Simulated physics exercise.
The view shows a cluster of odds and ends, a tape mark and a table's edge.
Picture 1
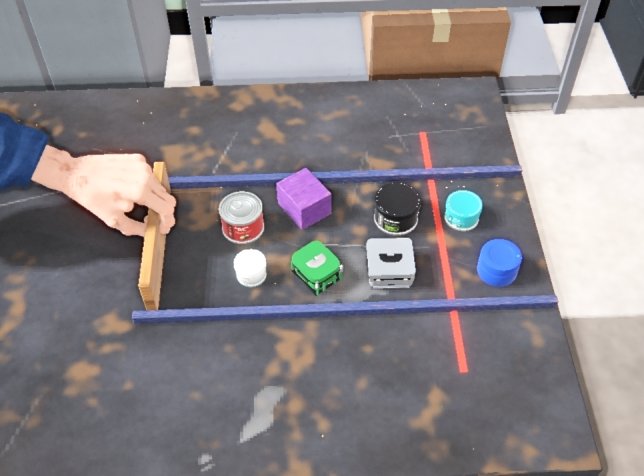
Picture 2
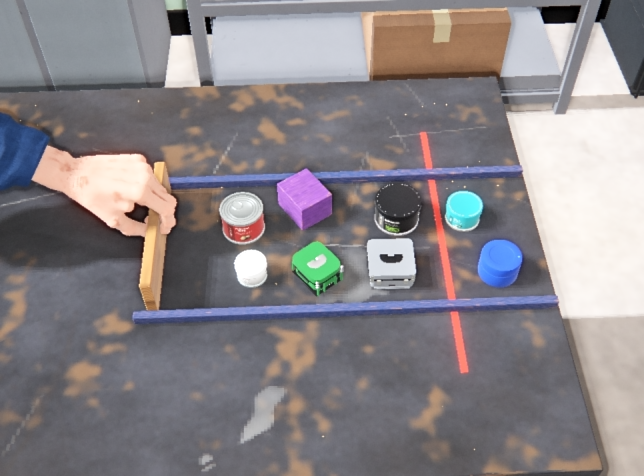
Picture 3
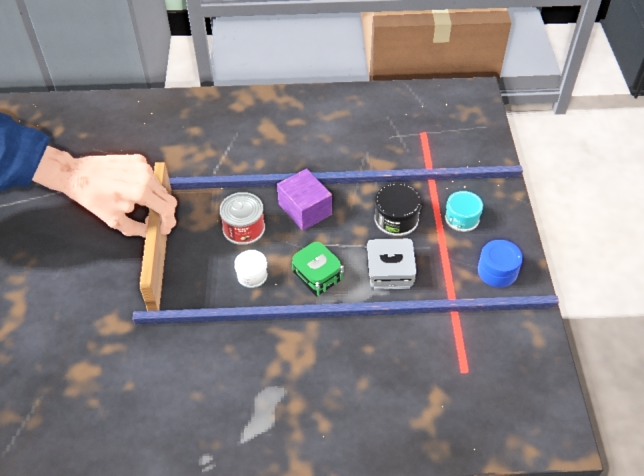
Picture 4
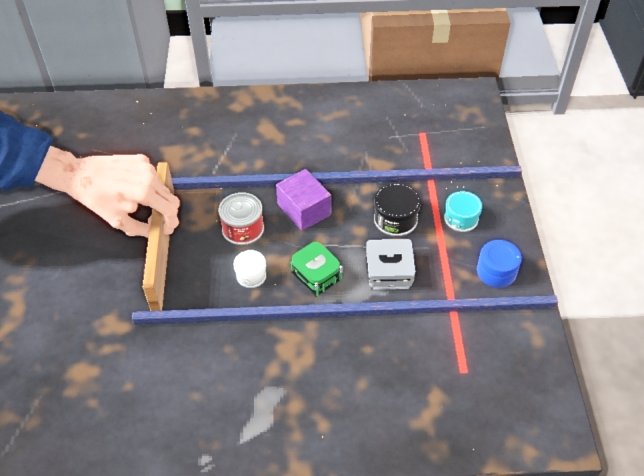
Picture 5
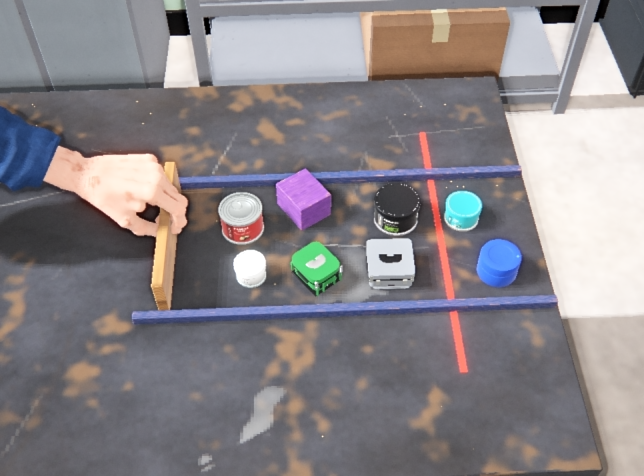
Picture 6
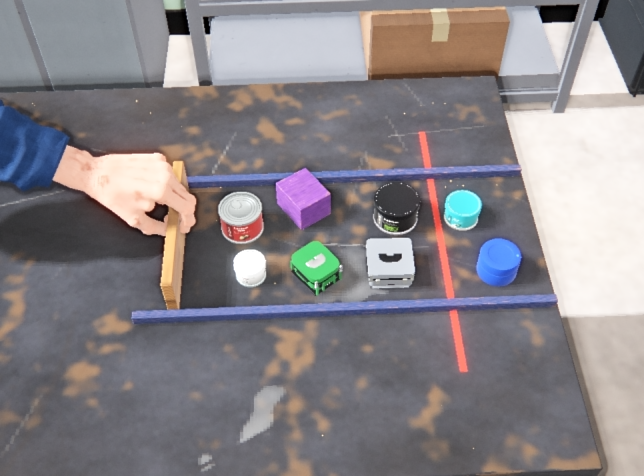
A hand held a wooden board upright at the left end of a blue-railed lane, then slid it slightly right, while the small tins, pots and cases across the red tape line stayed put.
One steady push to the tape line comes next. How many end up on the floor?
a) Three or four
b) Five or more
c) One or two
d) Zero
Option c: One or two.
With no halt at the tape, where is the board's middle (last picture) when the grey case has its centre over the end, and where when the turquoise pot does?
The middle would be close to (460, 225) and then close to (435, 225).
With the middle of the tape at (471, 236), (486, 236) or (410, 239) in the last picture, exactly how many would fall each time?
So, one try after another, the floor gets 3, then 4, then 0.
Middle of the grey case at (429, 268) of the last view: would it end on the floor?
Grey case: Safe.
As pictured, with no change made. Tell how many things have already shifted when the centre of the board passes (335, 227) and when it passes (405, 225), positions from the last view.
Moved so far: 6, later 8.
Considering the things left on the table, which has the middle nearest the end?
It's the grey case that ends nearest.
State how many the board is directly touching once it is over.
The count in contact is 3.
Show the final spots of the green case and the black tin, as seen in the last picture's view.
About (493, 256), and the other about (498, 207).
Soon after, none off yet; blue lid at rest near (499, 262); turquoise pot at rest near (462, 210); black tin at rest near (396, 208).
Then, none off yet; blue lid at rest near (499, 262); turquoise pot at rest near (462, 210); black tin moving near (401, 209).
Further on, none off yet; blue lid moved about its own width near (539, 265); turquoise pot moved about its own width near (503, 208); black tin moved about its own width near (464, 208).
At rest, the number that fall off is one or two; fallen, turquoise pot and blue lid.
